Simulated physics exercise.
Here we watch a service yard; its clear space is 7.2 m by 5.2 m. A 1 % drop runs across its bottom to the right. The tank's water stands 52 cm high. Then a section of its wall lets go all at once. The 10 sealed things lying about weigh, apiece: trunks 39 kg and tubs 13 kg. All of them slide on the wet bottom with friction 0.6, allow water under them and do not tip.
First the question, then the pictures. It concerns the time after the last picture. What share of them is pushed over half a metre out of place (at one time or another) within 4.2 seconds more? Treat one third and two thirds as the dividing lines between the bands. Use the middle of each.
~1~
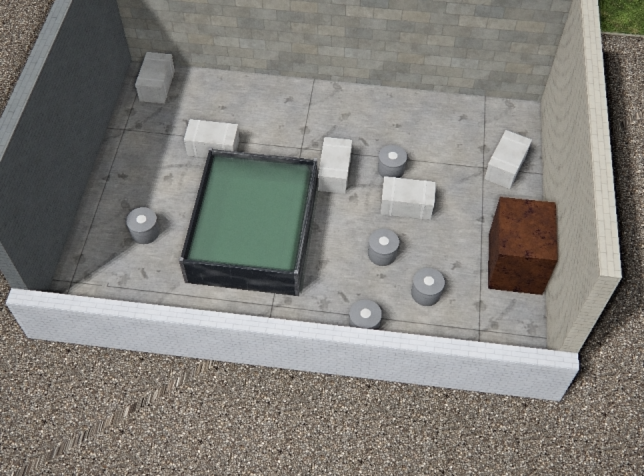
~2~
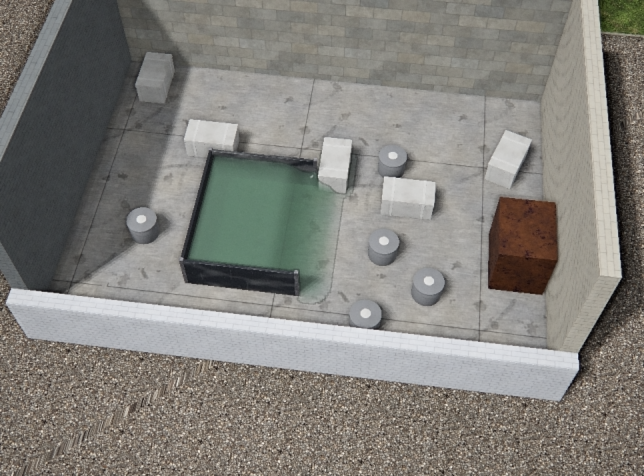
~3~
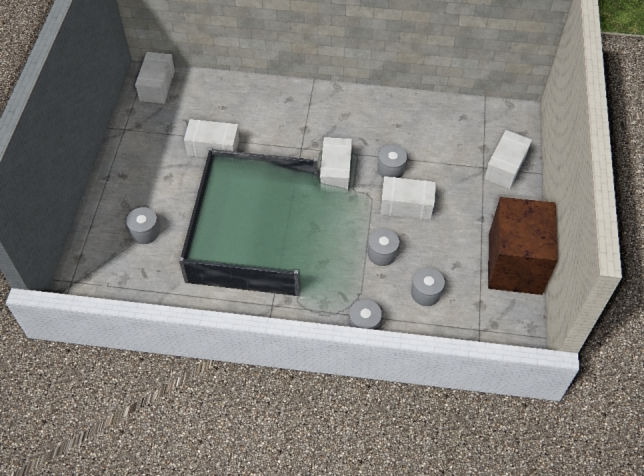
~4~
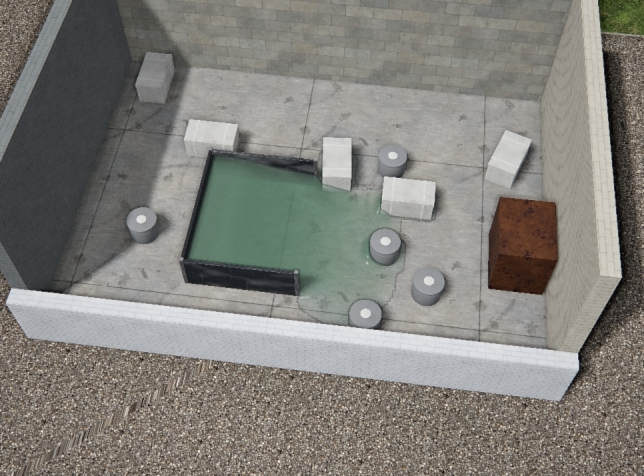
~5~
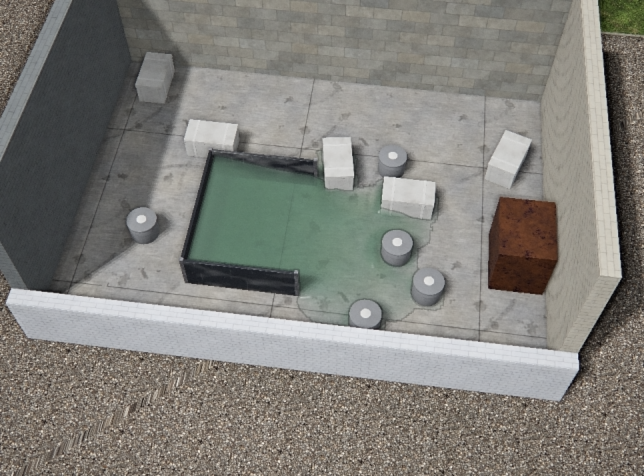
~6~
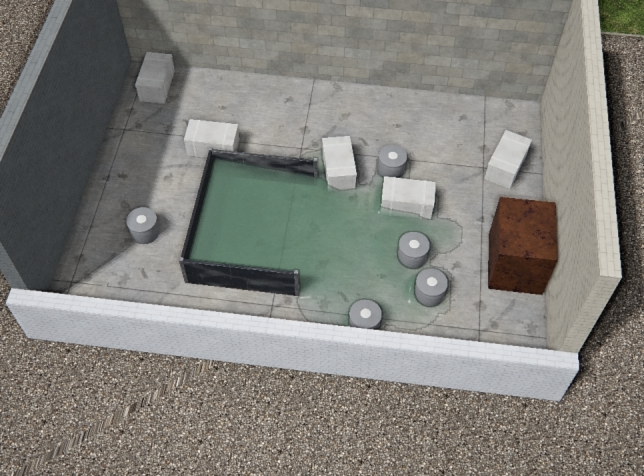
I expect one to two thirds of them.
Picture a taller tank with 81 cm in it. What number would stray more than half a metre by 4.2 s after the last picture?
With that change, 7 of them.
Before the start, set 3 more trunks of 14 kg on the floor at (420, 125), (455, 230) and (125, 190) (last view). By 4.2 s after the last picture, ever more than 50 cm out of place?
In that order: Under, past it, under.
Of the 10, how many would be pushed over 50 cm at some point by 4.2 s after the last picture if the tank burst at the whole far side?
The answer would then be 3.
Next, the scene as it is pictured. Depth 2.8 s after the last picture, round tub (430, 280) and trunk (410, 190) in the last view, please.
Roughly 27 and 9 cm.
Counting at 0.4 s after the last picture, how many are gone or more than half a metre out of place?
By that time the total stands at 2.
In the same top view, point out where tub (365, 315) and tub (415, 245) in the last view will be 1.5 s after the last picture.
Roughly (455, 334), then roughly (465, 258).
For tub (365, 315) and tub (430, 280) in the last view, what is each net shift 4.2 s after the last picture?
140 cm and 80 cm.
Then, 0.4 s after the last picture 2 of 10 are over 50 cm from their spots; 0 afloat.
Then, 1.5 s after the last picture 4 of 10 are over 50 cm from their spots; 3 afloat.
Then, 2.8 s after the last picture 5 of 10 are over 50 cm from their spots; 3 afloat.
Then, 4.2 s after the last picture 5 of 10 are over 50 cm from their spots, and 5 have been at some point; 4 afloat.
